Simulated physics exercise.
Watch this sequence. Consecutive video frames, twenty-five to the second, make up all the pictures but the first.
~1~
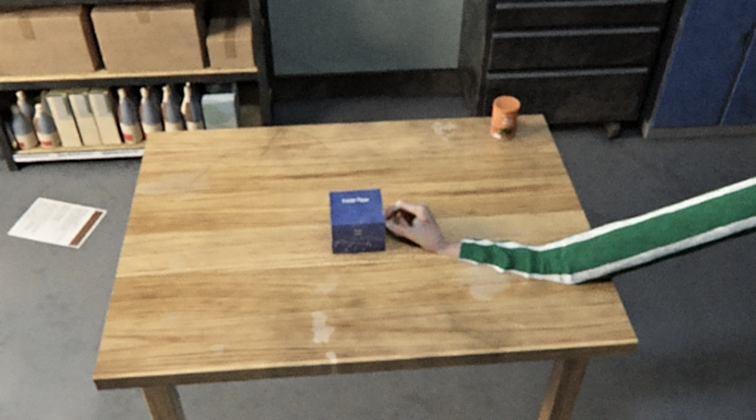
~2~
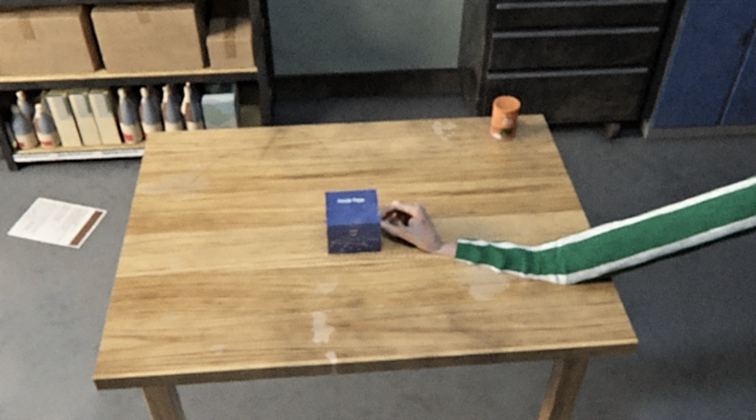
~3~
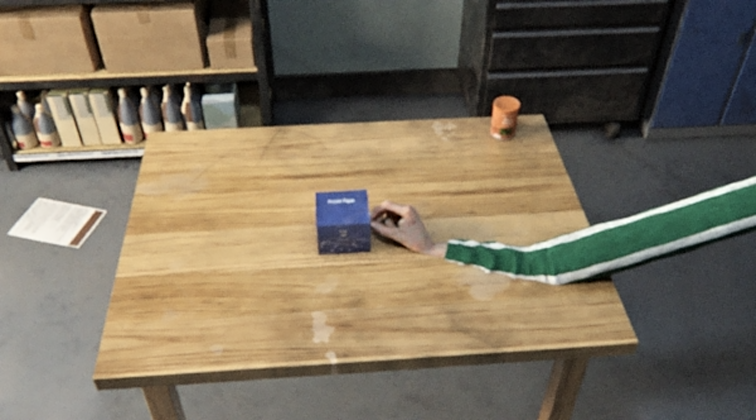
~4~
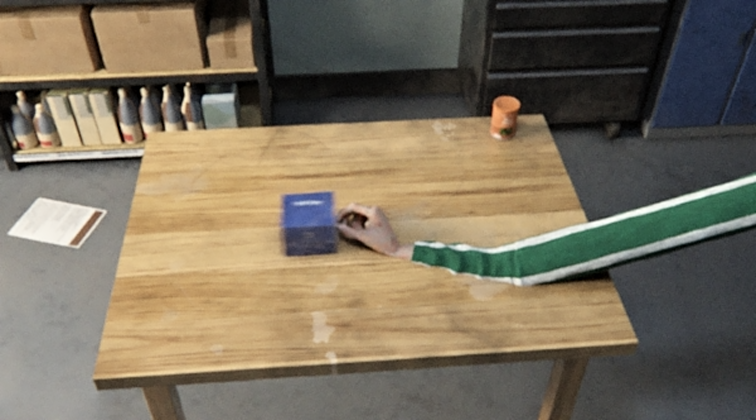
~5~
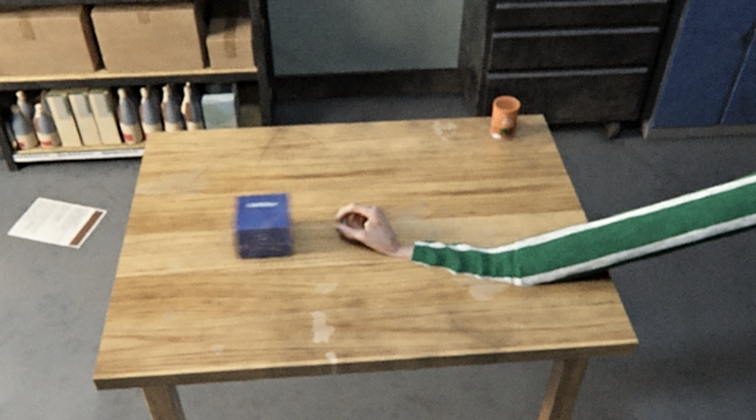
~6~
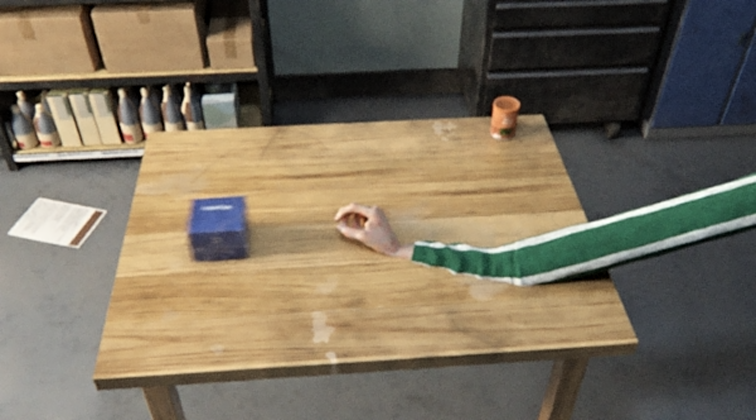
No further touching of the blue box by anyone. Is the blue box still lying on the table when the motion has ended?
No, it has left the table.
Then, 0.20 s later than the last frame, blue box now off the table.
Then, 0.40 s later than the last frame, things are still on the move.
When it is over, off the table, blue box.
